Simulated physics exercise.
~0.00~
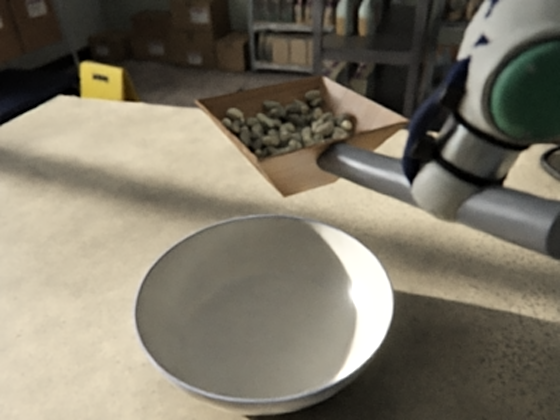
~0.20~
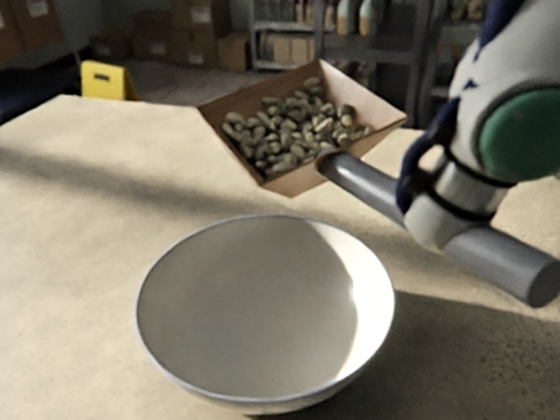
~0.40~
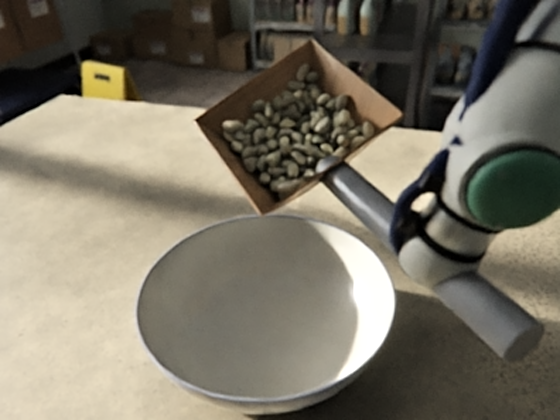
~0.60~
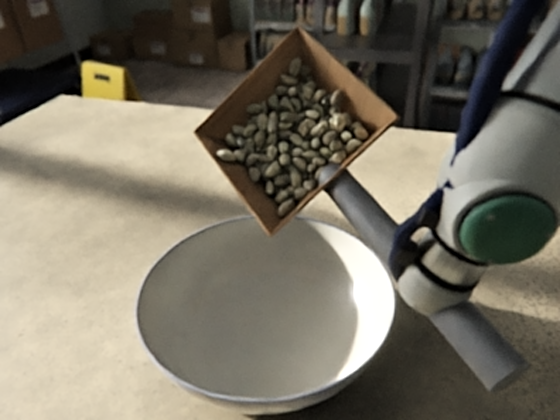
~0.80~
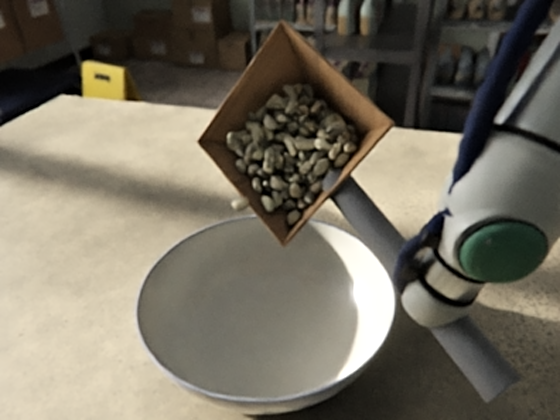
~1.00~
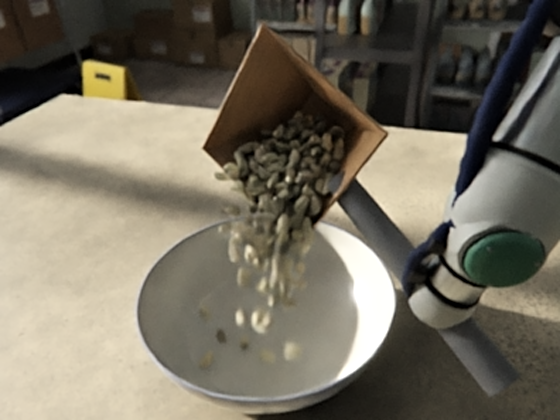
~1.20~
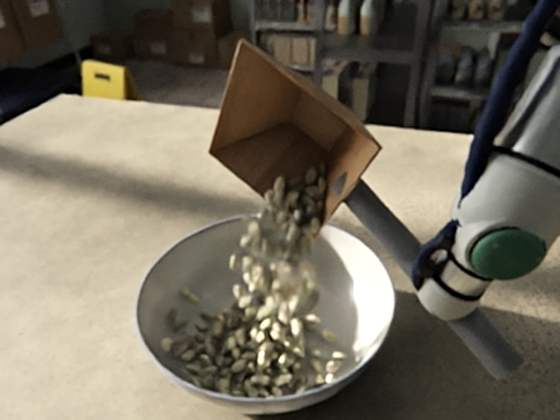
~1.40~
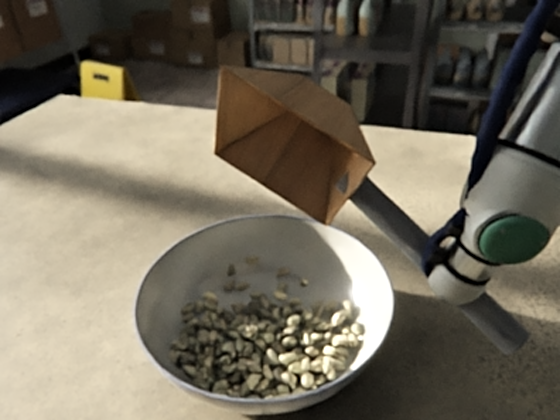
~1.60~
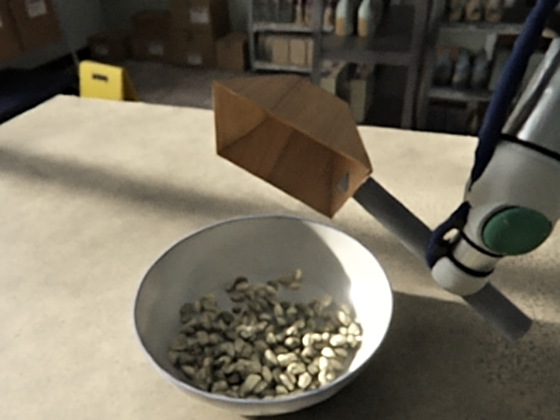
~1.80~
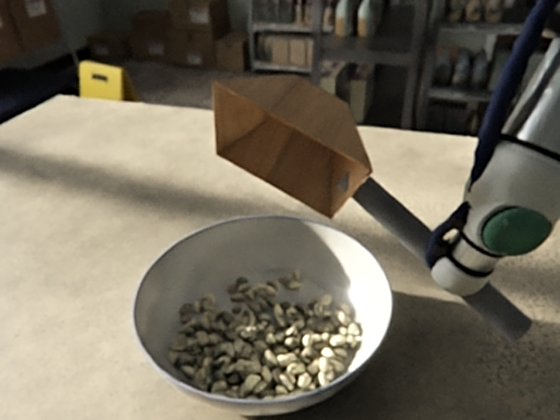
A robot arm tipping a wooden scoop of pale beans over a white bowl, pouring them all in, then holding still.
